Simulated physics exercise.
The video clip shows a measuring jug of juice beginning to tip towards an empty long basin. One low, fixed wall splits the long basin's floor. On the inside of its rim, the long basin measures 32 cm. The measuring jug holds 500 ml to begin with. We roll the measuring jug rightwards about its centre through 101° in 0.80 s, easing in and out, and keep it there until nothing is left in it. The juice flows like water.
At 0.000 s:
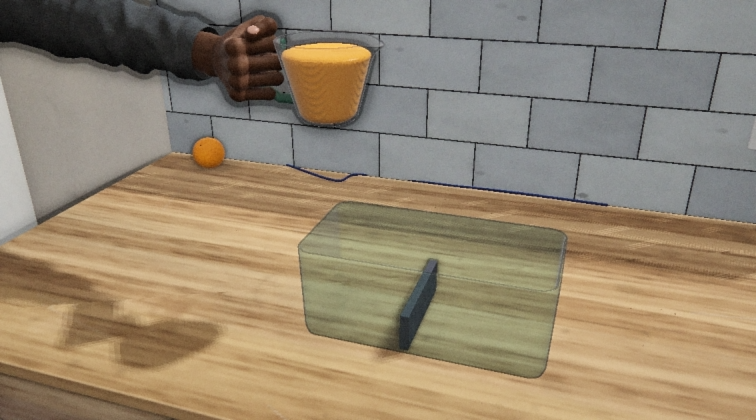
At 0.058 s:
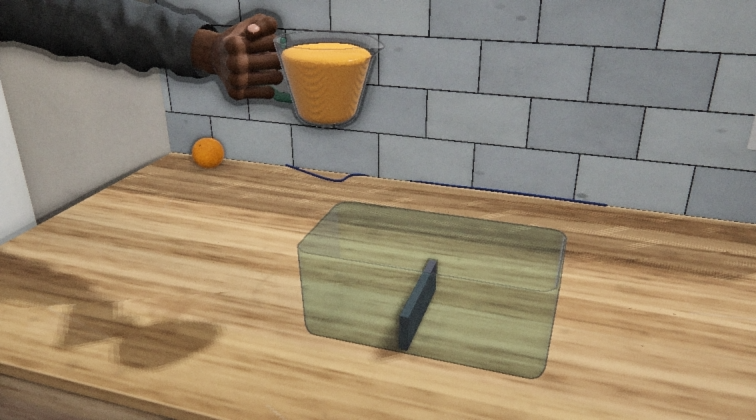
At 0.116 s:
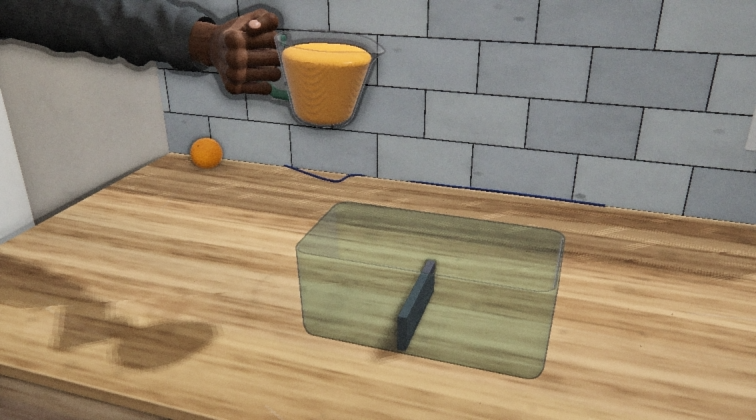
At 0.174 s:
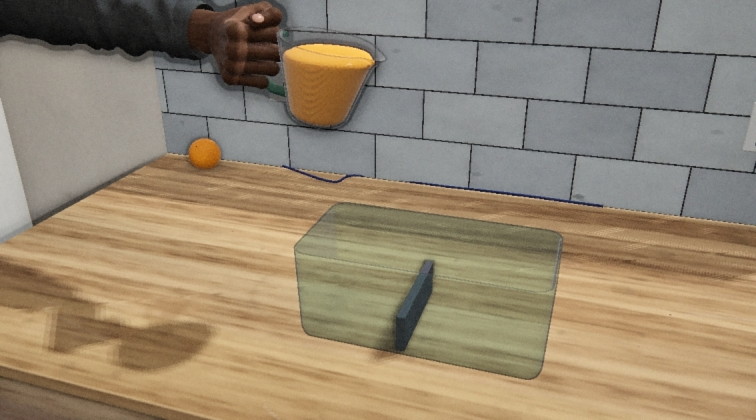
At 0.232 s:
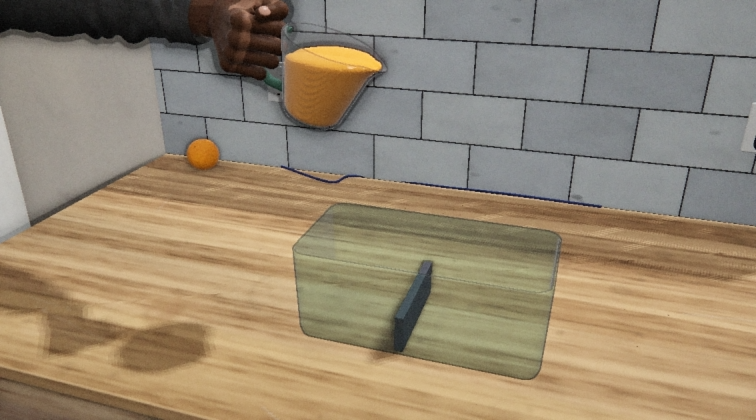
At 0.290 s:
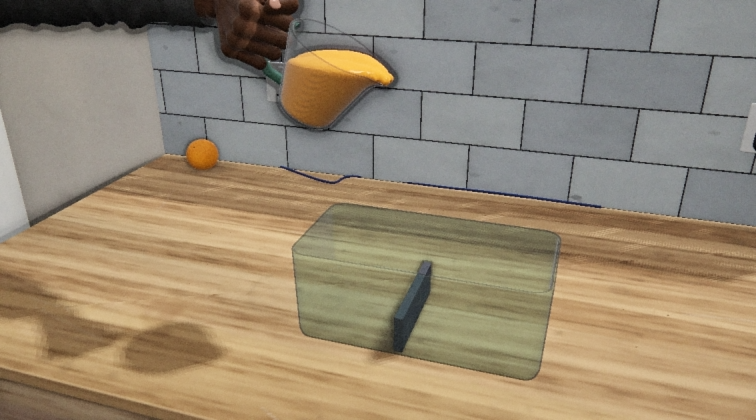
A hand tilts a jug of orange juice rightwards above an empty clear basin.
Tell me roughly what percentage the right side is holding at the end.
At the end it holds about 75 per cent.
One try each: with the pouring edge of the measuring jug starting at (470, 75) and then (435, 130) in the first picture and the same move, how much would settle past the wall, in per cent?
Try 1: Approx. 90 %; try 2: Approx. 100 %.
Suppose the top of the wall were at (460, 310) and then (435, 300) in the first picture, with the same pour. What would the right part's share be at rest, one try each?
10 then 55 %.
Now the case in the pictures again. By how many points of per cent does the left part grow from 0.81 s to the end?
Near 10 percent, more or less.
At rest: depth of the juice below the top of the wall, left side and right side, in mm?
Close to 46 mm left and close to 36 mm right.
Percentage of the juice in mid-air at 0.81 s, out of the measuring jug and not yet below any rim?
I'd say some 14 per cent is in the air.
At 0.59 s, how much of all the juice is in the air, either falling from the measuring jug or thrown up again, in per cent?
38 %.
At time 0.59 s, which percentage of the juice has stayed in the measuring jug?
I'd put it near 40 percent.
After 0.59 s the tilt is 85° and 40 per cent is still to pour, 0 is left of the wall and 21 right of it.
After 0.81 s the tilt is 101° and 4 per cent is still to pour, 13 is left of the wall and 69 right of it.
After 1.05 s the tilt is 101° and 0 per cent is still to pour, 23 is left of the wall and 75 right of it.
After 1.30 s the tilt is 101° and 0 per cent is still to pour, 23 is left of the wall and 75 right of it.
In the end 23 per cent lies left of the wall, 75 right of it and 2 outside.
